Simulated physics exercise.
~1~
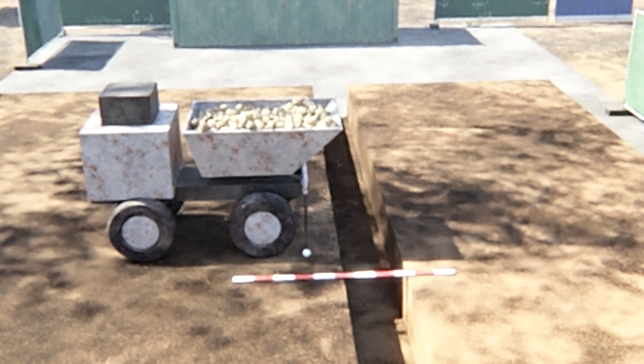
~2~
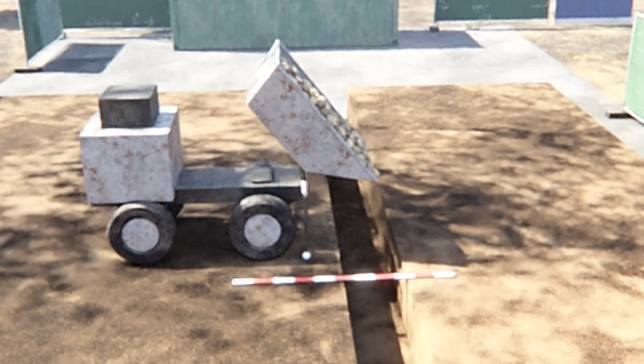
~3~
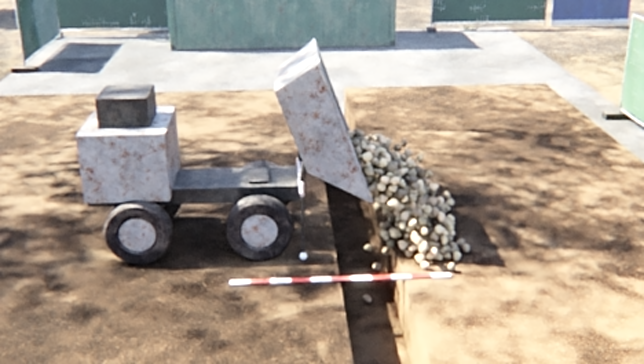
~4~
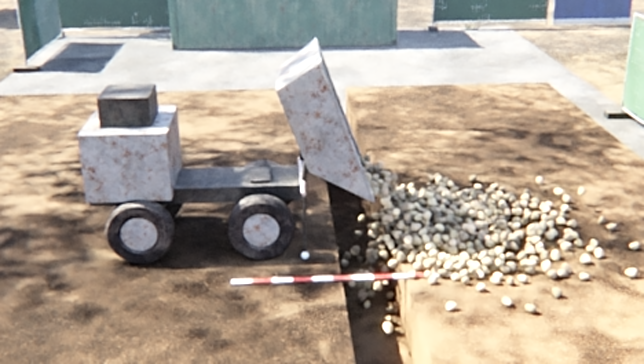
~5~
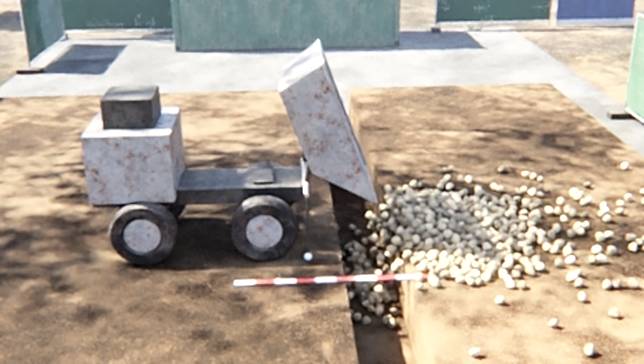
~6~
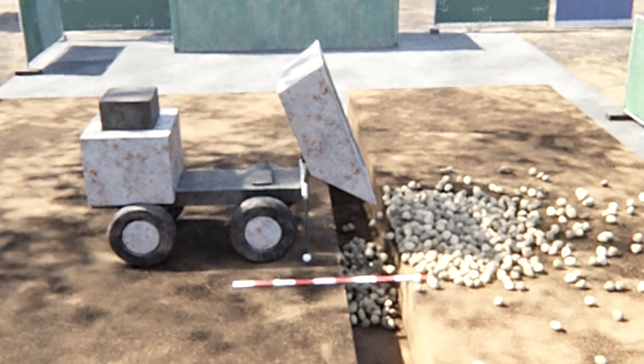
To begin with, a small dumper with a pale, speckled body full of rounded cobbles stands on brown ground beside a narrow trench, a red and white staff lying in front. The body tips up steeply towards the right, at first with the stones still inside. Then the cobbles pour out over its lower edge in a thick heap across the trench. They spread over the ground on the far side, some rolling well to the right, while others drop into the trench. Finally the body stays raised and empty, with most stones scattered beyond the trench and a smaller share lying in it.
